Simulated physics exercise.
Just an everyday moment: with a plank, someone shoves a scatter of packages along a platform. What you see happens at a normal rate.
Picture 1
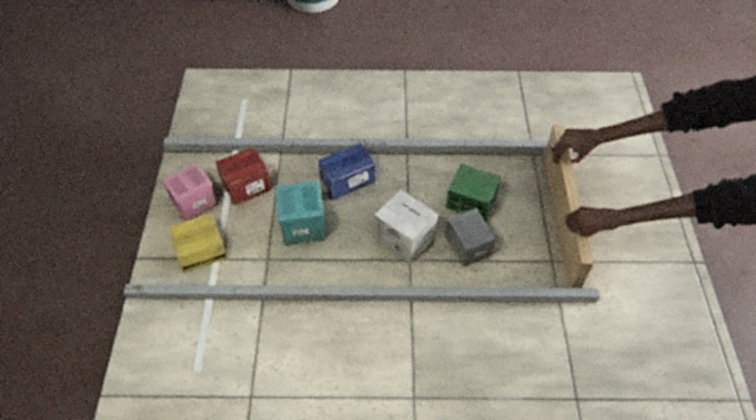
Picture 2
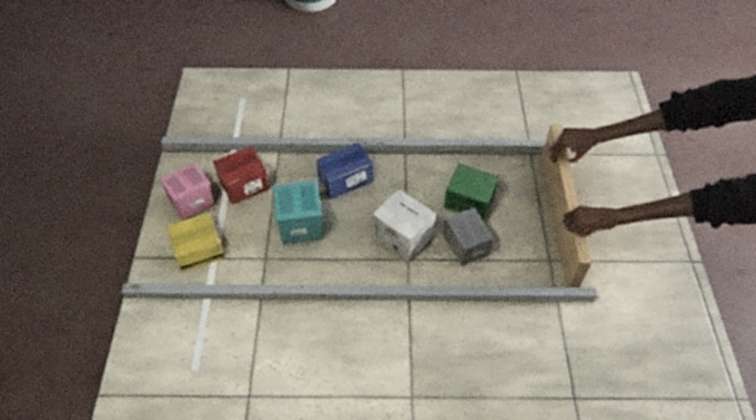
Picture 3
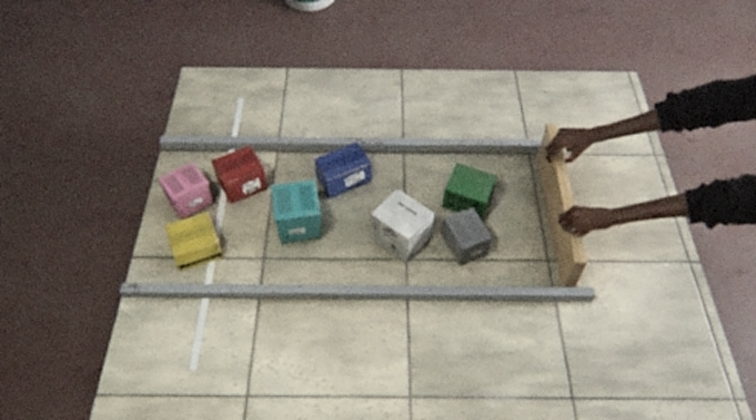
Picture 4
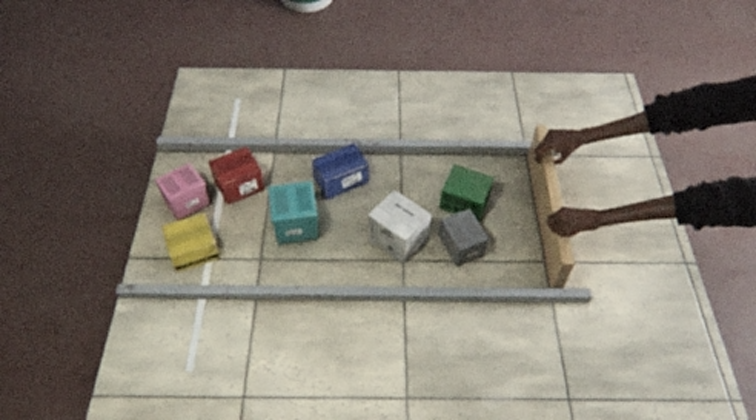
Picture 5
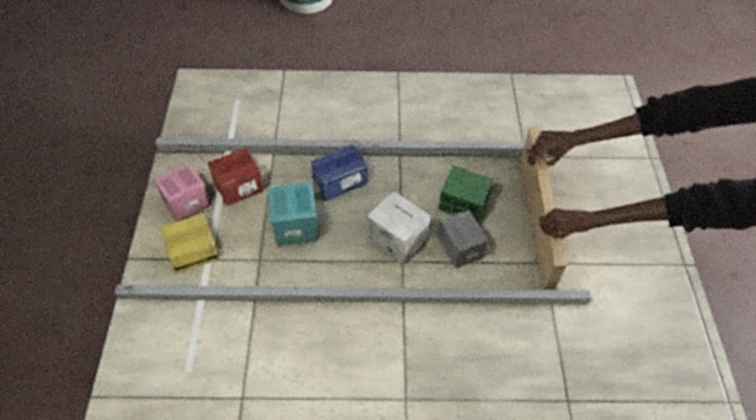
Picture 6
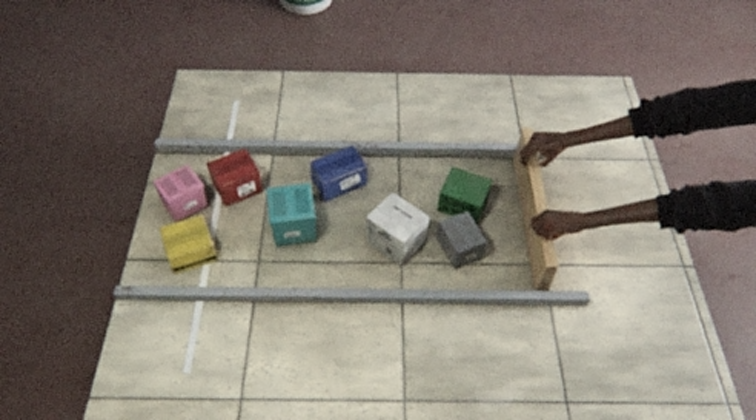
At first, two hands hold a wooden plank upright at the right of a scatter of colourful boxes lying between two grey rails on a tiled surface. The hands then slide the plank a short way left, closing toward the green and grey boxes, while the boxes barely change position.
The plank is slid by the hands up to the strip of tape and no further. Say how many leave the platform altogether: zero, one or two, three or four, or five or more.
I expect only a pair or one to end up below.
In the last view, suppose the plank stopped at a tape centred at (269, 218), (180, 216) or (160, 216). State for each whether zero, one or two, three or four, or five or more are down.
Place one: No fall at all; place two: More than four; place three: 5 or more.
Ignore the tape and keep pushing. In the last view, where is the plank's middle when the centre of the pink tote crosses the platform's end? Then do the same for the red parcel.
The middle is at (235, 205) when it's the pink tote, and at (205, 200) when it's the red parcel.
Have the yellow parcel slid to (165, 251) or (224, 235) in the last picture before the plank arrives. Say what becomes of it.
It topples off, then topples off.
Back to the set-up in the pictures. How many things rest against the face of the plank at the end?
3.
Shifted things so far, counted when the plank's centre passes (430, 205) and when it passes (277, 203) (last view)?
First 3 and then 8.
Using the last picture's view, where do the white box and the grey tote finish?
They end up close to (147, 256) and (192, 233).
Soon after, none off yet; pink tote at rest near (182, 194); yellow parcel at rest near (189, 244); red parcel at rest near (235, 178).
After that, none off yet; pink tote displaced a little near (171, 198); yellow parcel displaced about its own width near (161, 247); red parcel displaced about its own width near (207, 180).
In the end, the number that fall off is one or two; gone, yellow parcel and pink tote.
